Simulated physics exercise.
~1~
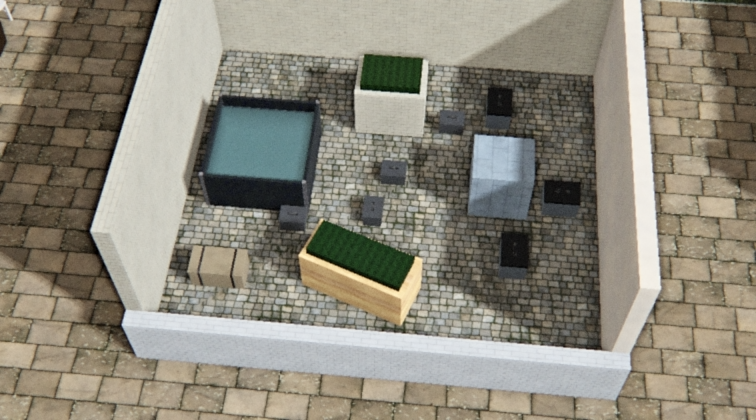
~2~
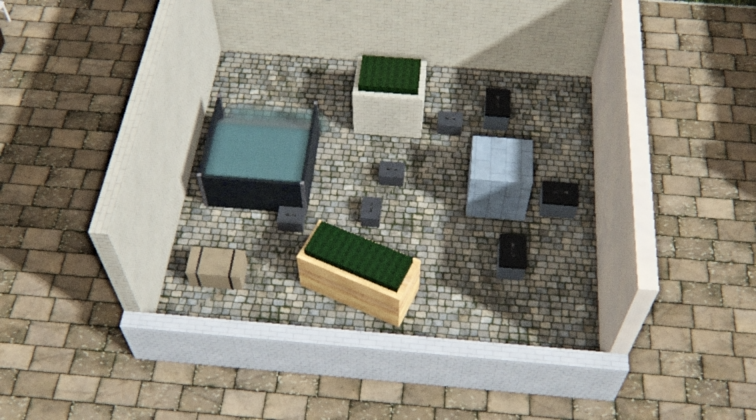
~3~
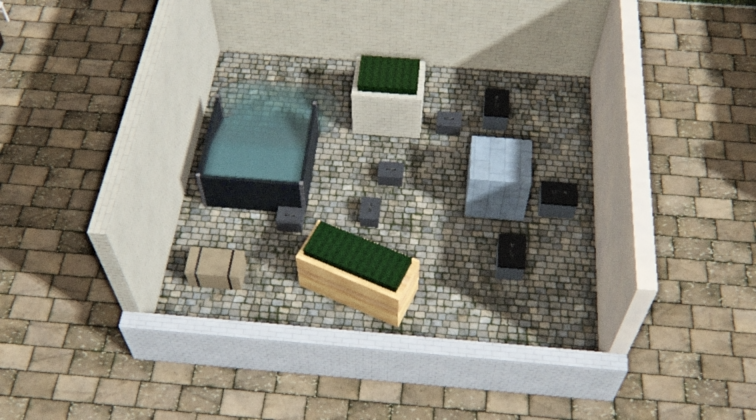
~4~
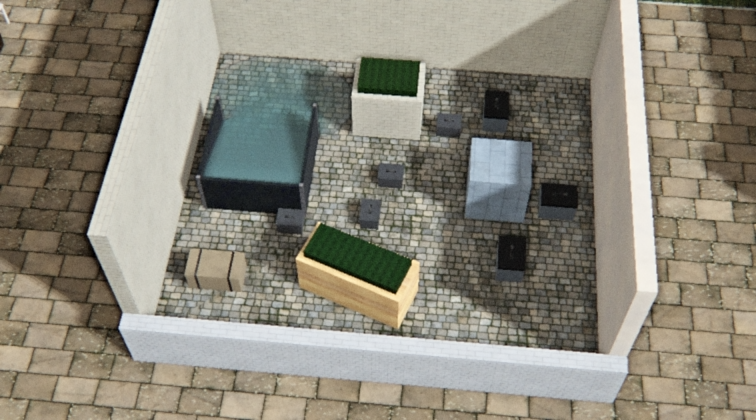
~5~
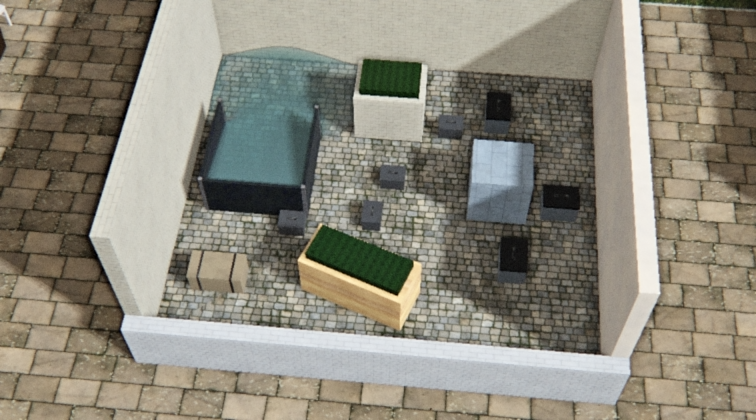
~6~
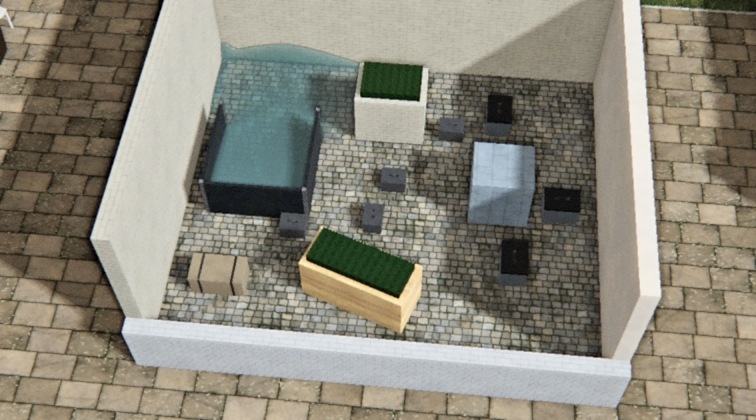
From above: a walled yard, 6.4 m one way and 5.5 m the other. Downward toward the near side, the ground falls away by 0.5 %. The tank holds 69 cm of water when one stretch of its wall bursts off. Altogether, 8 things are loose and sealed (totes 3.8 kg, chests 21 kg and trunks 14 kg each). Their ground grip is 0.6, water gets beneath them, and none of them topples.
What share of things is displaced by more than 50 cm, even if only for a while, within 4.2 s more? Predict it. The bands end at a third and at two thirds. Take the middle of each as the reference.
Below one third.
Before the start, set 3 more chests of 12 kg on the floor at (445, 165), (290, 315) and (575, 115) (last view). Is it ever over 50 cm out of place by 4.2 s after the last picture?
Check, in order - not exceeded, not exceeded, exceeded.
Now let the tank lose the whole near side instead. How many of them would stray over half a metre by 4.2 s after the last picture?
Then the count would be 4.
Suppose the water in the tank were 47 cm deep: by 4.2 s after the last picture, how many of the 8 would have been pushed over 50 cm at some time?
So the tally would be 0.
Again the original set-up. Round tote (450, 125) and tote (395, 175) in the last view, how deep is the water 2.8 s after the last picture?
1 and 1 cm.
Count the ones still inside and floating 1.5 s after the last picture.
At that time the total is 0.
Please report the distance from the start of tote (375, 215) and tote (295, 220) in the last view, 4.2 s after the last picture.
20 cm and 0 cm.
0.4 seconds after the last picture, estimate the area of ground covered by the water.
Close to 6.5 m2, I'd say.
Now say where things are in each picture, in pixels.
A tote at (373, 207) rests on the ground; a tote at (293, 214), on the bottom; water covers 2.2 m2; 0 of 8 have shifted, in the first picture.
A tote at (371, 208) rests on the ground; a tote at (291, 215), on the bottom; 3.1 m2 under water; 0 of 8 have shifted, in the second picture.
A tote at (370, 208) rests on the ground; a tote at (290, 215) rests on the ground; water covers 4.2 m2; 0 of 8 have shifted, in the third picture.
A tote at (370, 210), on the bottom; a tote at (290, 217) rests on the ground; 5.7 m2 under water; 0 of 8 have shifted, in the fourth picture.
A tote at (372, 211) rests on the ground; a tote at (292, 219) rests on the ground; water covers 6.3 m2; 0 of 8 have shifted, in the fifth picture.
A tote at (373, 214) rests on the ground; a tote at (293, 221) rests on the ground; 6.4 m2 under water; 0 of 8 have shifted, in the sixth picture.
Then, 0.4 s after the last picture 0 of 8 are over 50 cm from their spots; 0 afloat.
Then, 1.5 s after the last picture 0 of 8 are over 50 cm from their spots; 0 afloat.
Then, 2.8 s after the last picture 1 of 8 are over 50 cm from their spots; 0 afloat.
Then, 4.2 s after the last picture 1 of 8 are over 50 cm from their spots, and 1 have been at some point; 1 afloat.
